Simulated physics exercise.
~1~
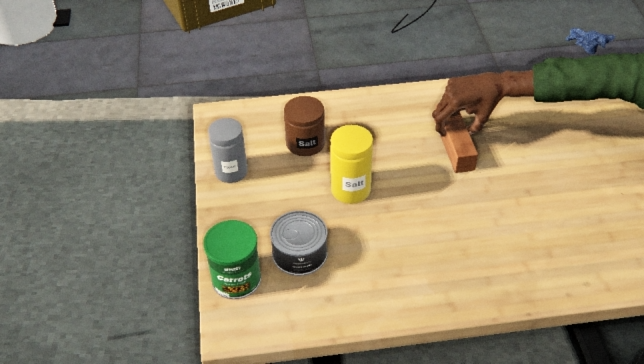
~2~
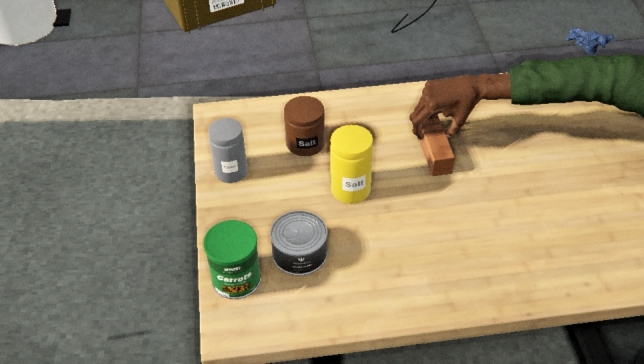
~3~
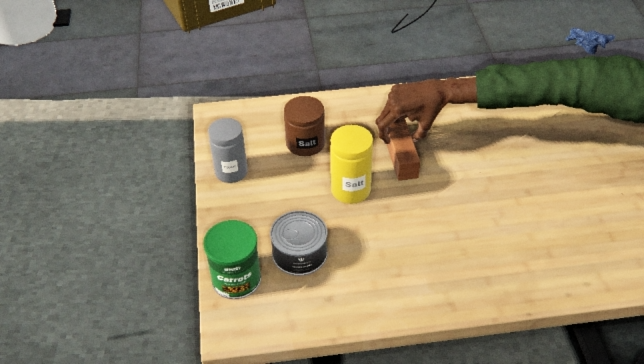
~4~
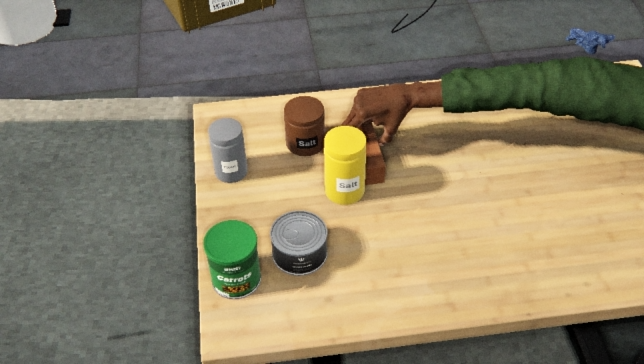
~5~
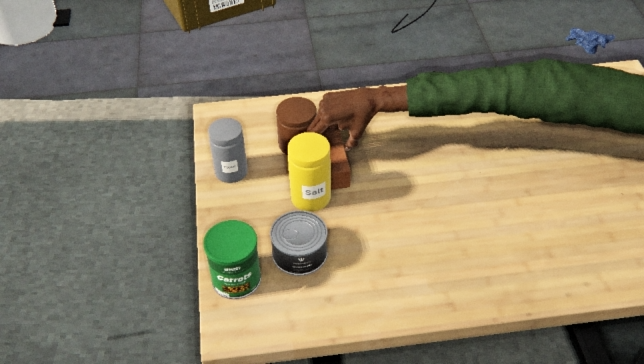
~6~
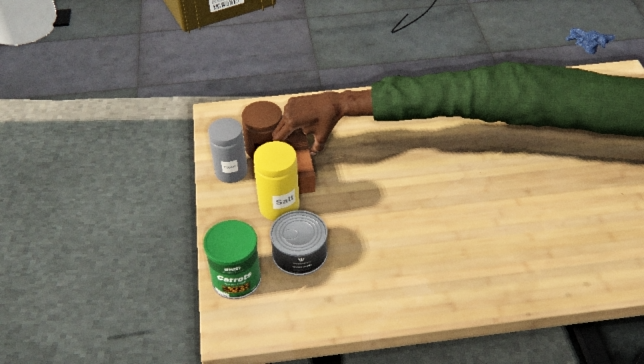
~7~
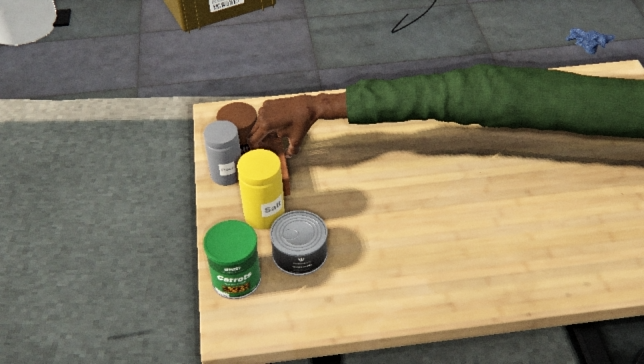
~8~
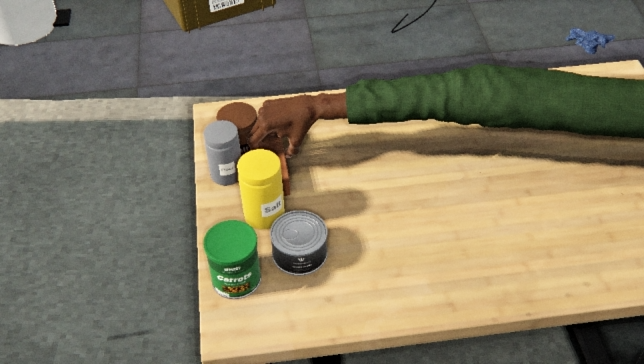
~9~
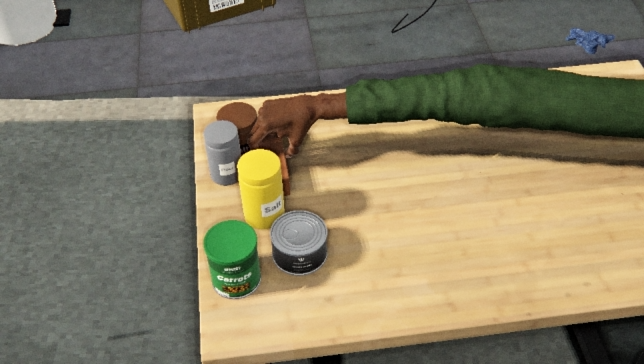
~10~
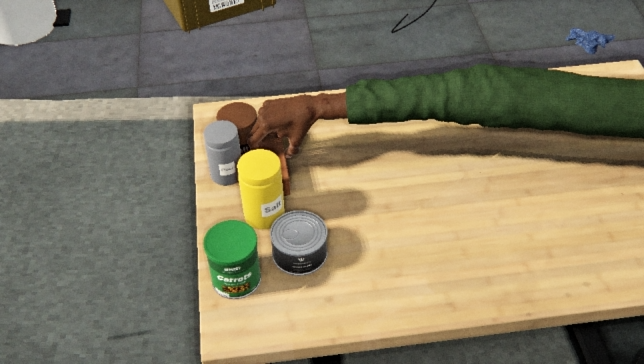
Near the left end of a pale wooden table on a grey paved floor stand a grey jar, a brown jar, a taller yellow jar, a green tin and a squat dark tub. A hand in a green sleeve slides a small reddish block leftward across the top. The block reaches the yellow jar and pushes it left, and soon the brown jar is moving too. The yellow jar drifts a little toward the near side as they travel. The hand then stops, with both pushed jars upright beside the grey one, and everything remains on the table.
